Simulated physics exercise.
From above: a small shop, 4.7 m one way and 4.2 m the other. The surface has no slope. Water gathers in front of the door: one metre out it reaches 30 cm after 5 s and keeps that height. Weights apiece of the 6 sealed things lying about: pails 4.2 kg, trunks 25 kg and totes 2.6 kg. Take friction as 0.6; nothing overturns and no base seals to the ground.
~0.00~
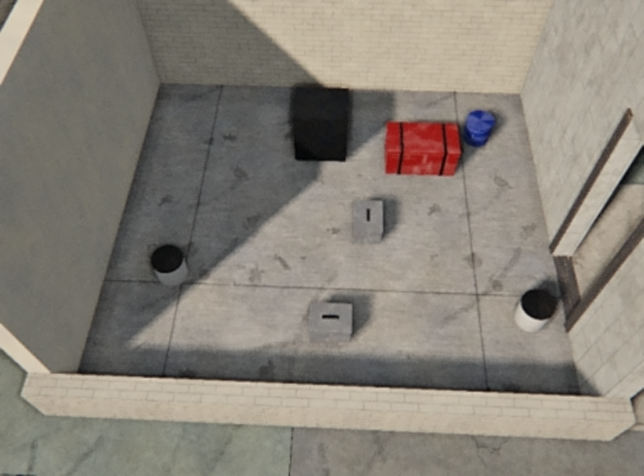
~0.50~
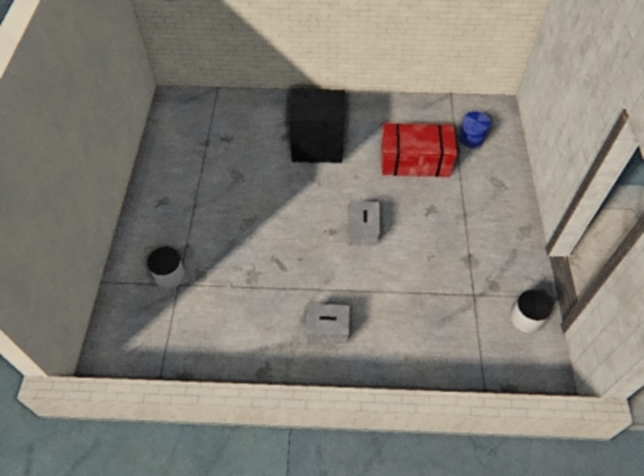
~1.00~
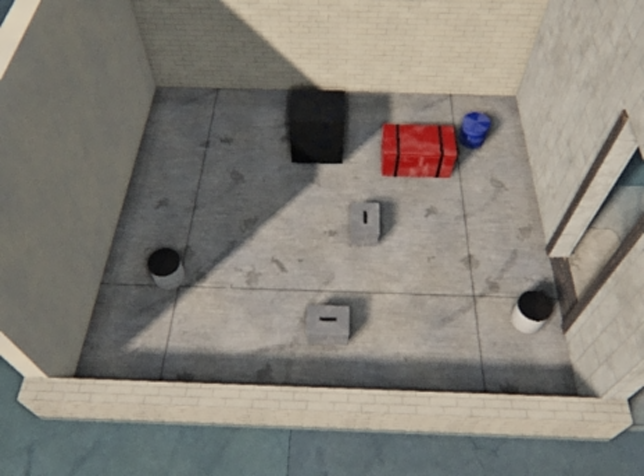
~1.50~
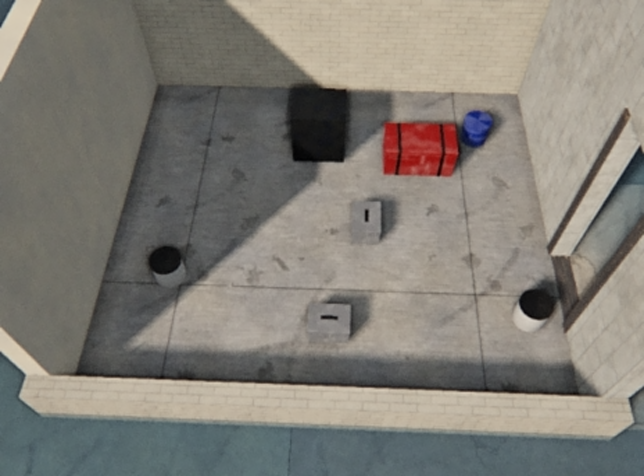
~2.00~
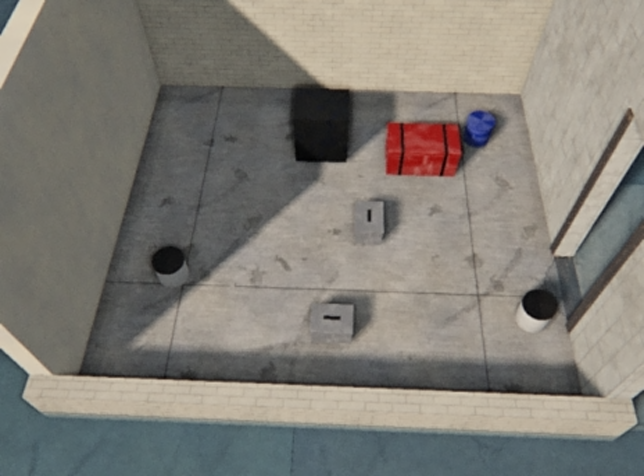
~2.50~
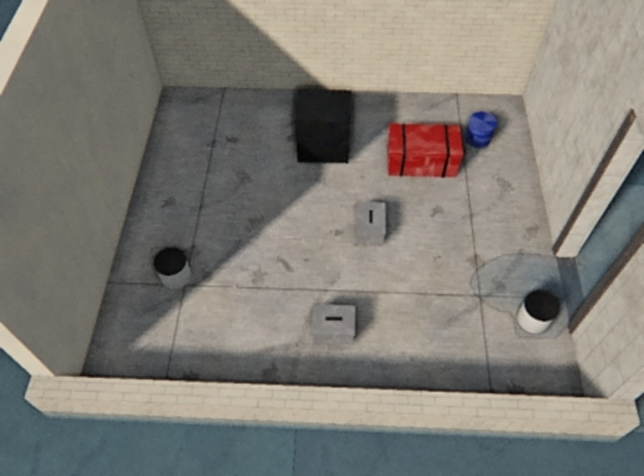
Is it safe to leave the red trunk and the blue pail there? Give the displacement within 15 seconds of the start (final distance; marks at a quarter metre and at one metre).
Red trunk holds its place; blue pail travels far.
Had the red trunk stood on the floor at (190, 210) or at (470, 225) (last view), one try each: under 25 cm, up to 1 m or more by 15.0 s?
In turn: It ends far away; it is nudged along.
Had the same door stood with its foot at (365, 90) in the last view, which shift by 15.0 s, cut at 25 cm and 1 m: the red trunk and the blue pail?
In that case the red trunk gets carried off, the blue pail slides a little.
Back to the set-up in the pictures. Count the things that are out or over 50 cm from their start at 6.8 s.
3 of them.
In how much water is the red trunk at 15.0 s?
Roughly 5 cm.
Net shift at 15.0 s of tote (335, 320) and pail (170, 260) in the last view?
In turn: 200 cm, 80 cm.
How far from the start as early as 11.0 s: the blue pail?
Roughly 0 cm by then.
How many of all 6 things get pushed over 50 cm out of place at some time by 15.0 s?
That makes 5.
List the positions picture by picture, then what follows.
The red trunk at (423, 137) rests on the ground; the blue pail at (481, 120), on the bottom; 0.0 m2 under water; 0 of 6 have shifted, in the first frame.
The red trunk at (420, 139) rests on the ground; the blue pail at (477, 121) rests on the ground; 0.0 m2 under water; 0 of 6 have shifted, in the second frame.
The red trunk at (419, 139) rests on the ground; the blue pail at (477, 122), on the bottom; 0.0 m2 under water; 0 of 6 have shifted, in the third frame.
The red trunk at (421, 138) rests on the ground; the blue pail at (478, 120) rests on the ground; water covers 0.0 m2; 0 of 6 have shifted, in the fourth frame.
The red trunk at (424, 138) rests on the ground; the blue pail at (481, 120), on the bottom; 0.1 m2 under water; 0 of 6 have shifted, in the fifth frame.
The red trunk at (426, 139), on the bottom; the blue pail at (483, 121) rests on the ground; water covers 0.5 m2; 0 of 6 have shifted, in the sixth frame.
After 3.5 s the red trunk is near (426, 139), 0.0 m from its start, aground; the blue pail is near (483, 121), 0.0 m from its start, aground; 0 afloat.
After 6.8 s the red trunk is near (426, 139), 0.0 m from its start, aground; the blue pail is near (483, 121), 0.0 m from its start, aground; 3 afloat.
After 11.0 s the red trunk is near (426, 139), 0.0 m from its start, aground; the blue pail is near (483, 121), 0.0 m from its start, aground; 4 afloat.
After 15.0 s the red trunk is near (426, 139), 0.0 m from its start, aground; the blue pail is near (341, 222), 2.2 m from its start, afloat; 5 afloat.
